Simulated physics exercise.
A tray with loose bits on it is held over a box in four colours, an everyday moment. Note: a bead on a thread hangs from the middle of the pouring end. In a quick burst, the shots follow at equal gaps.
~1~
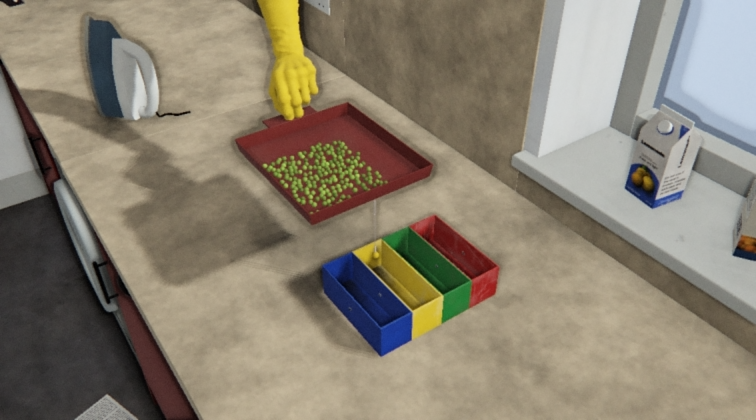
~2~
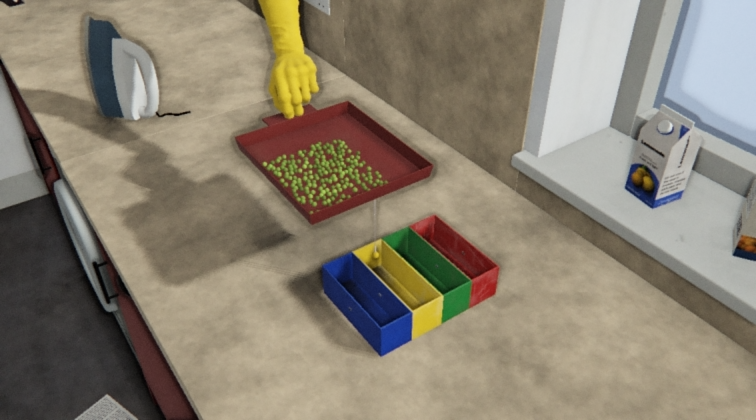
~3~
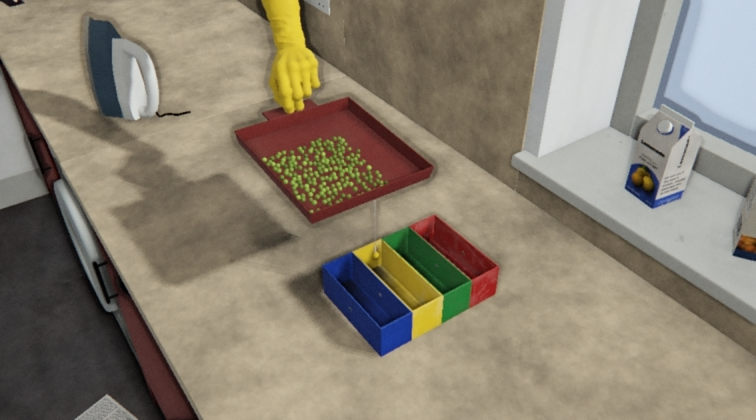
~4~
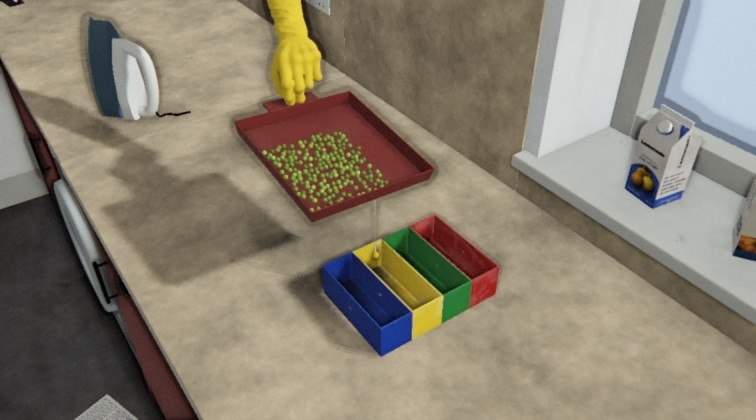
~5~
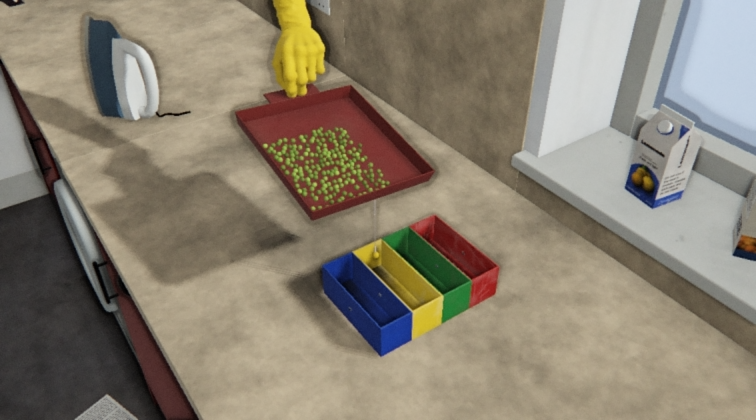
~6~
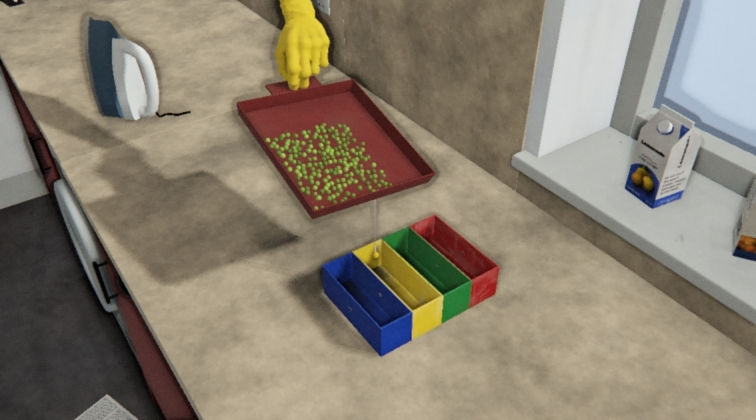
A kitchen counter with a mottled beige top is seen from above at an angle, a window ledge with cartons on the right. A yellow-gloved hand at the top holds a dark red tray of green peas above an open box with blue, yellow, green and red compartments, an iron standing at upper left. The hand gradually tilts the tray toward its right front corner, the peas shifting slightly, while the camera stays still.
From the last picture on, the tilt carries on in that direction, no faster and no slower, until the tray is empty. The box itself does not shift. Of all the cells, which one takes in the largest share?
The largest share goes to the green cell.
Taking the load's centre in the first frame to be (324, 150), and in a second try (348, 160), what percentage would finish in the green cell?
First try 60 %, second try 60 %.
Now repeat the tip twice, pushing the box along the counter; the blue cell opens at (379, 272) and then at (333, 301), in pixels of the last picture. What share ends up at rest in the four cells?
First case 100 in a hundred, second case 80 in a hundred.
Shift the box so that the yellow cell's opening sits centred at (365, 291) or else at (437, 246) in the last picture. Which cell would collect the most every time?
The cell in red, then that yellow cell.
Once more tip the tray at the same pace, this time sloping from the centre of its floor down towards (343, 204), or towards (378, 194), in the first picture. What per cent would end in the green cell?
Shares: 0 %, then 30 %.
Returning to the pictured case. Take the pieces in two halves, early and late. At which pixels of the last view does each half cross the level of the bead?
For the early half I get (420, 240), and for the late half (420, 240).
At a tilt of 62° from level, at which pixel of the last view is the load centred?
The middle of the load sits near (387, 183).
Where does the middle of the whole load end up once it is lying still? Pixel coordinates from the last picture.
(424, 276).
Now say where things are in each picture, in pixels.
In the first frame, corners of the pouring end at (311, 213) and (430, 164), level; middle of the load at (326, 174), dried peas; bead on its thread at (375, 255); blue cell at (396, 332); yellow cell at (427, 315); green cell at (456, 300); red cell at (484, 285).
In the second frame, corners of the pouring end at (311, 212) and (430, 165), level; middle of the load at (326, 173).
In the third frame, corners of the pouring end at (312, 211) and (430, 166), tipped barely, lowest at the right corner; middle of the load at (326, 170).
In the fourth frame, corners of the pouring end at (313, 210) and (431, 168), tipped a little, lowest at the right corner; middle of the load at (326, 167).
In the fifth frame, corners of the pouring end at (314, 209) and (432, 170), tipped a little, lowest at the right corner; middle of the load at (327, 164).
In the sixth frame, corners of the pouring end at (315, 208) and (432, 172), tipped clearly, lowest at the right corner; middle of the load at (330, 162), about a third on the move; blue cell at (396, 332); yellow cell at (427, 315); green cell at (456, 300); red cell at (484, 285).
Soon, tray tipped steeply; nearly all on the tray; a stray few falling or outside the box.
A while on, tray tipped past a quarter turn; about a third on the tray; about a quarter in the green cell; a small part in the red cell; a stray few in the yellow cell; about a third falling or outside the box.
Towards the end, tray tipped past a quarter turn; about two thirds in the green cell; about a quarter in the red cell; a small part in the yellow cell.
Finally, tray tipped past a quarter turn; about two thirds in the green cell; about a quarter in the red cell; a small part in the yellow cell; none in the blue cell.
